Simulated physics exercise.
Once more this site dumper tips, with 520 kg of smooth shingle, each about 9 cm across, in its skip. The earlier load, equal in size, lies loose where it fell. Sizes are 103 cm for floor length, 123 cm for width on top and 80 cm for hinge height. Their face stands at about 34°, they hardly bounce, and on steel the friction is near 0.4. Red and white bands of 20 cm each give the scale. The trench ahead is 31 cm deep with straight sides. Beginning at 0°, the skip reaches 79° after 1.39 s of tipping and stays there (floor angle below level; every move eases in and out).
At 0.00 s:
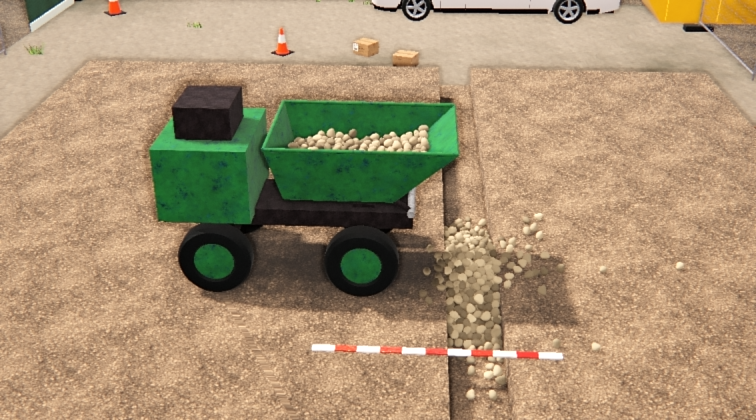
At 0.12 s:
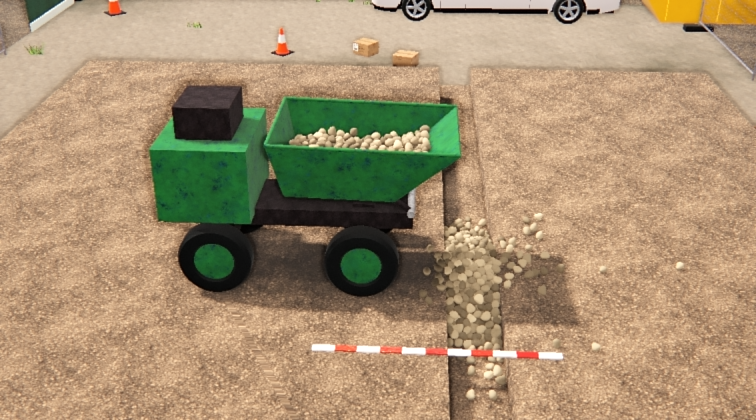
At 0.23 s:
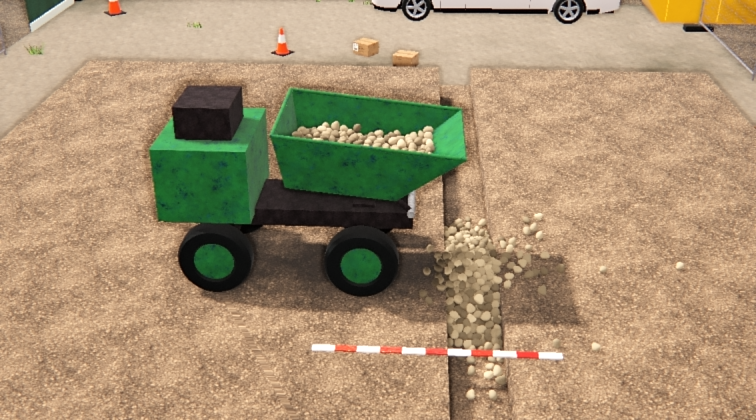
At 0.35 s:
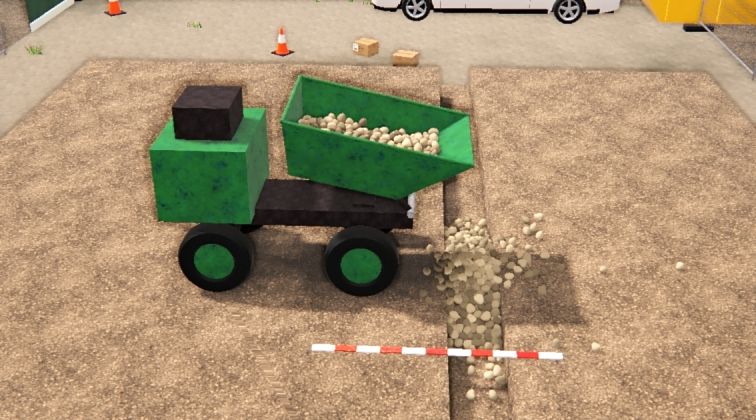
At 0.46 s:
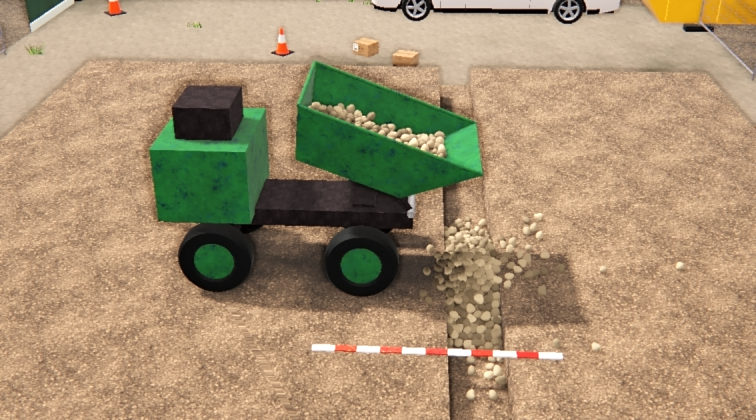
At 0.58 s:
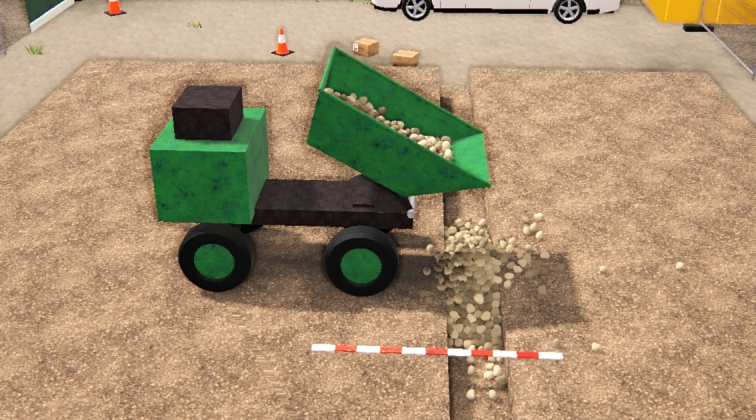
Green toy-like dumper raising its stone-filled skip steadily from level to a steep slant beside a trench with scattered pale stones.
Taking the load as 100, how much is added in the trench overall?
Some 1 out of 100 is added.
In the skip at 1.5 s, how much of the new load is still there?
Near 50 per cent of the load is held.
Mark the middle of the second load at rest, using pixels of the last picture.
The middle lies near (571, 265) in the last picture.
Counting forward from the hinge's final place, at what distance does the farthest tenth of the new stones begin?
About 270 cm.
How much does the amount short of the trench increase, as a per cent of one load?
Around 0 per cent of a load, I'd say.
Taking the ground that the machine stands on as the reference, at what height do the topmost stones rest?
Close to 22 centimetres up.
After 1.0 s the floor is at 67°; in per cent of one load, 100 in the skip, 2 short of the trench, 93 in the trench, 5 past the trench; the foremost stones are at (575, 264).
After 1.5 s the floor is at 79°; in per cent of one load, 50 in the skip, 2 short of the trench, 94 in the trench, 54 past the trench; the foremost stones are at (587, 277).
After 1.8 s the floor is at 79°; in per cent of one load, 4 in the skip, 2 short of the trench, 94 in the trench, 100 past the trench; the foremost stones are at (656, 267).
After 4.6 s the floor is at 79°; in per cent of one load, 0 in the skip, 2 short of the trench, 94 in the trench, 104 past the trench; the foremost stones are past the picture's edge. Net gain in the trench, 1.
